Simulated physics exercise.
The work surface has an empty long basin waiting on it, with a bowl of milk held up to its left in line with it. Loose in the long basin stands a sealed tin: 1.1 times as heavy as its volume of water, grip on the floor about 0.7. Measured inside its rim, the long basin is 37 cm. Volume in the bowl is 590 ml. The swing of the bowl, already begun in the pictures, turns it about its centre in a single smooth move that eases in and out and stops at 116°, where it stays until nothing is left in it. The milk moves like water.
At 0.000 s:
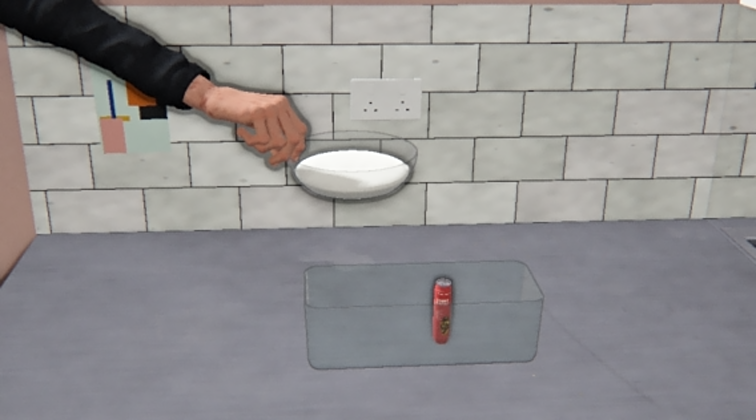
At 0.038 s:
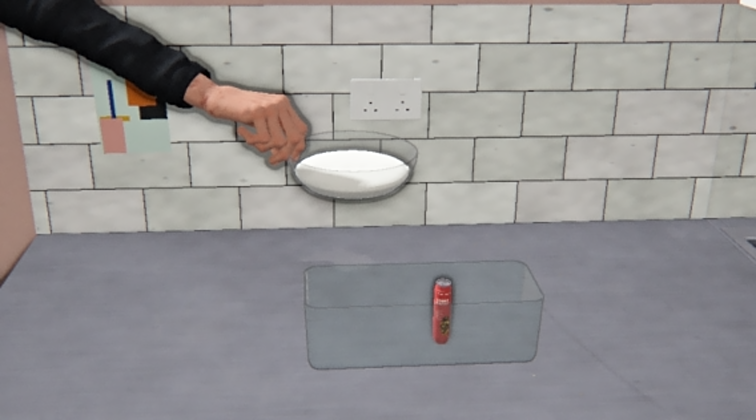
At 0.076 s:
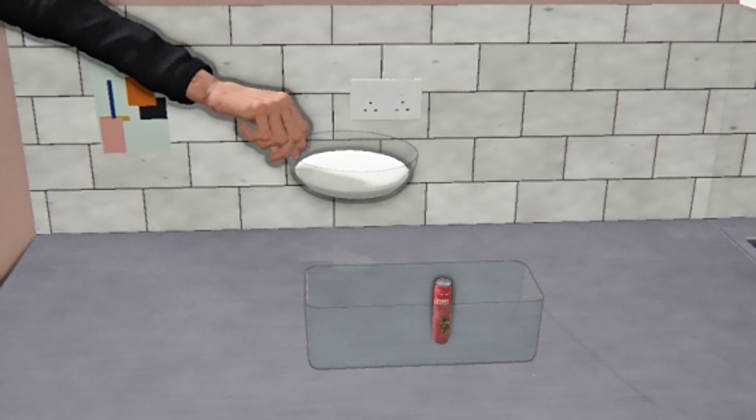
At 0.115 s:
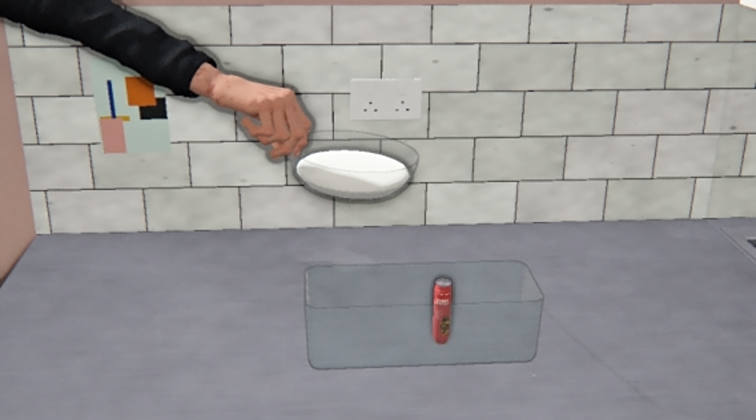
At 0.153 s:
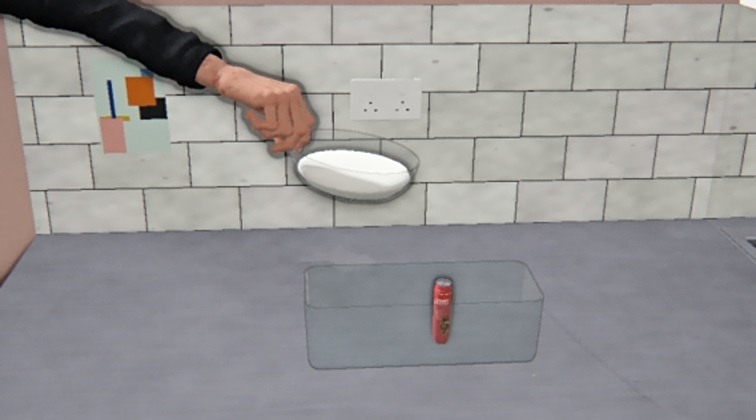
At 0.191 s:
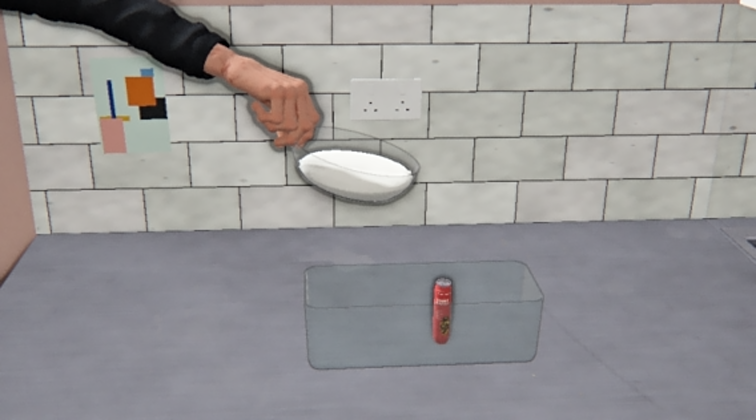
On a grey worktop by a tiled wall, a clear basin stood with a small red tin in it, while a hand above slowly tilted a glass bowl of white liquid to the right.
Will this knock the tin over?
It will stay on its base.
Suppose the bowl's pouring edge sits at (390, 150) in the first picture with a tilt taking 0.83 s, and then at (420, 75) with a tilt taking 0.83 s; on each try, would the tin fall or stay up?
Run one: It tumbles. Run two: It tumbles.
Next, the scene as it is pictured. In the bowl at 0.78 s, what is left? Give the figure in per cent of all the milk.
What remains is about 0 percent of it all.
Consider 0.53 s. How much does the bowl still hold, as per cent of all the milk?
12 %.
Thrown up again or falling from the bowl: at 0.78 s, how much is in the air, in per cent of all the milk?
Near 4 percent.
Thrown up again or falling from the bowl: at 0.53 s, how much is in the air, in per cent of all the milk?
Around 72 in a hundred.
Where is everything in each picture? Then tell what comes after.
In the first frame, it leans 0°; its right rim is at (417, 150); the milk meets the walls at (294, 168) and (409, 166); the long basin's rim runs from (305, 287) to (535, 281); the tin's top is at (443, 285).
In the second frame, it leans 1°; its right rim is at (417, 151); the milk meets the walls at (294, 168) and (409, 167).
In the third frame, it leans 2°; its right rim is at (417, 153); the milk meets the walls at (295, 167) and (409, 168).
In the fourth frame, it leans 5°; its right rim is at (418, 156); the milk meets the walls at (296, 166) and (409, 169).
In the fifth frame, it leans 9°; its right rim is at (418, 160); the milk meets the walls at (297, 164) and (410, 171).
In the sixth frame, it leans 15°; its right rim is at (419, 166); the milk meets the walls at (299, 162) and (412, 173).
Then, 0.53 s in, the tilt is 83° and 11 per cent is still to pour; the tin stands where it began.
Then, 0.78 s in, the tilt is 115° and 0 per cent is still to pour; the tin stands 1 cm from where it began.
Then, 1.04 s in, the tilt is 116° and 0 per cent is still to pour; the tin stands where it began.
Then, 1.33 s in, the tilt is 116° and 0 per cent is still to pour; the tin stands where it began.
Finally, the tin stands where it began.
